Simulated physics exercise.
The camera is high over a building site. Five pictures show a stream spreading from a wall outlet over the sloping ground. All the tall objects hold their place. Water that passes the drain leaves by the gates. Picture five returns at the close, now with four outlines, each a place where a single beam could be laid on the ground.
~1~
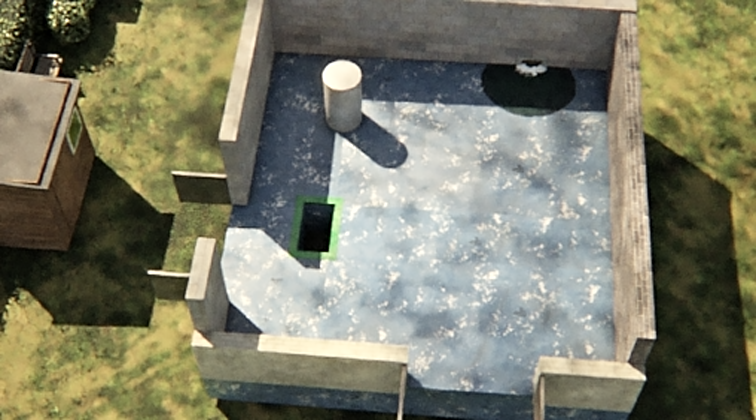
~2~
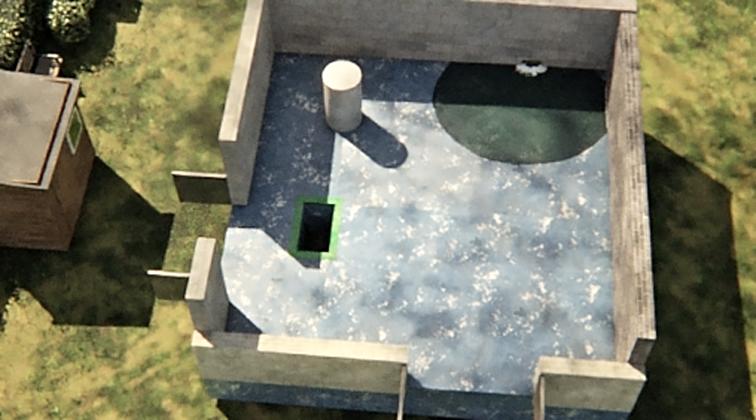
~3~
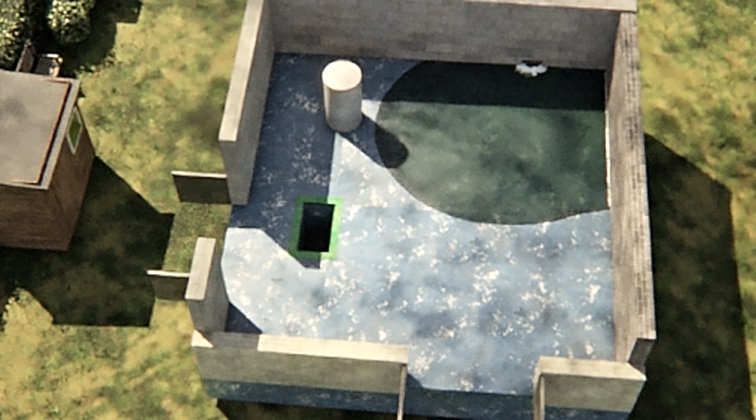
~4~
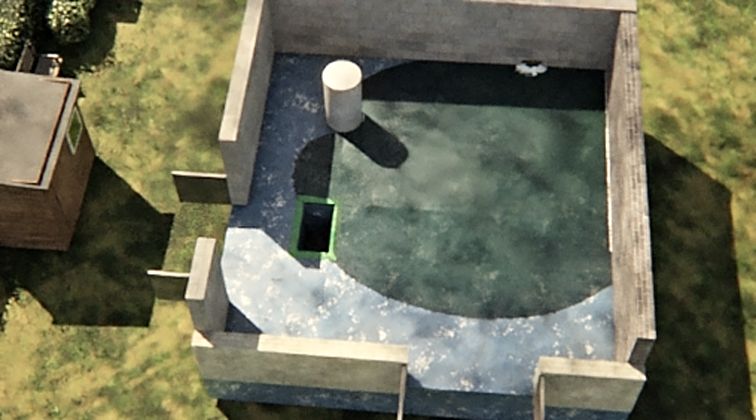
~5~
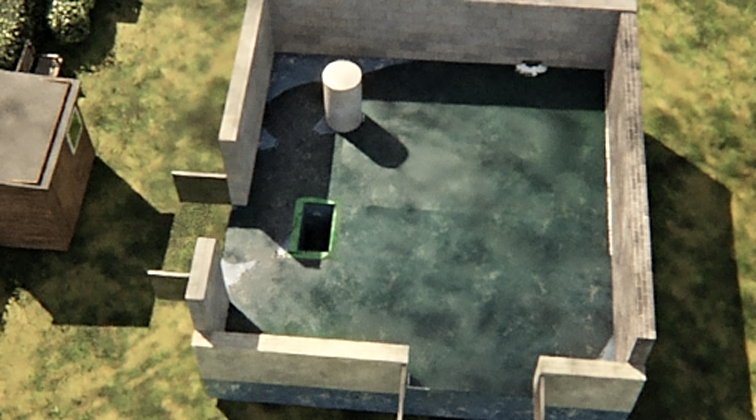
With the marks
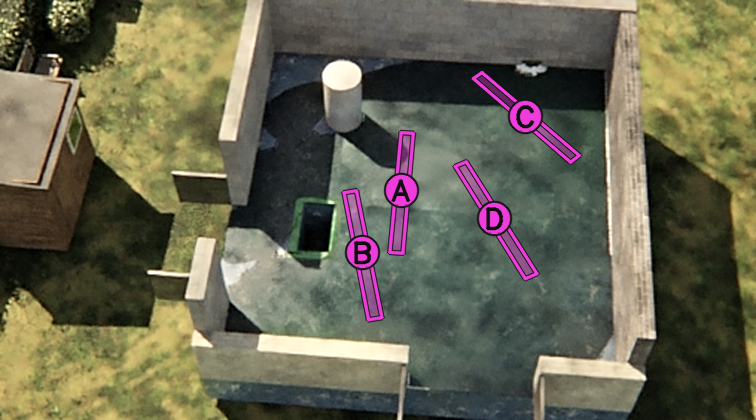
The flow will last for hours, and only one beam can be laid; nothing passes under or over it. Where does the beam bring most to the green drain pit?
The answer is place D.
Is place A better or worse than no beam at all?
Place A is worse.
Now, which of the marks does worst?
It is B.
In magenta, A from (396, 252) to (407, 132); B from (350, 191) to (375, 318); C from (477, 75) to (574, 158); D from (460, 164) to (531, 276).
For place A, about 14 % of the stream goes into the green drain pit, about 86 % out by the gates.
For place B, about 11 % of the stream goes into the green drain pit, about 89 % out by the gates.
For place C, about 16 % of the stream goes into the green drain pit, about 84 % out by the gates.
For place D, about 25 % of the stream goes into the green drain pit, about 75 % out by the gates.
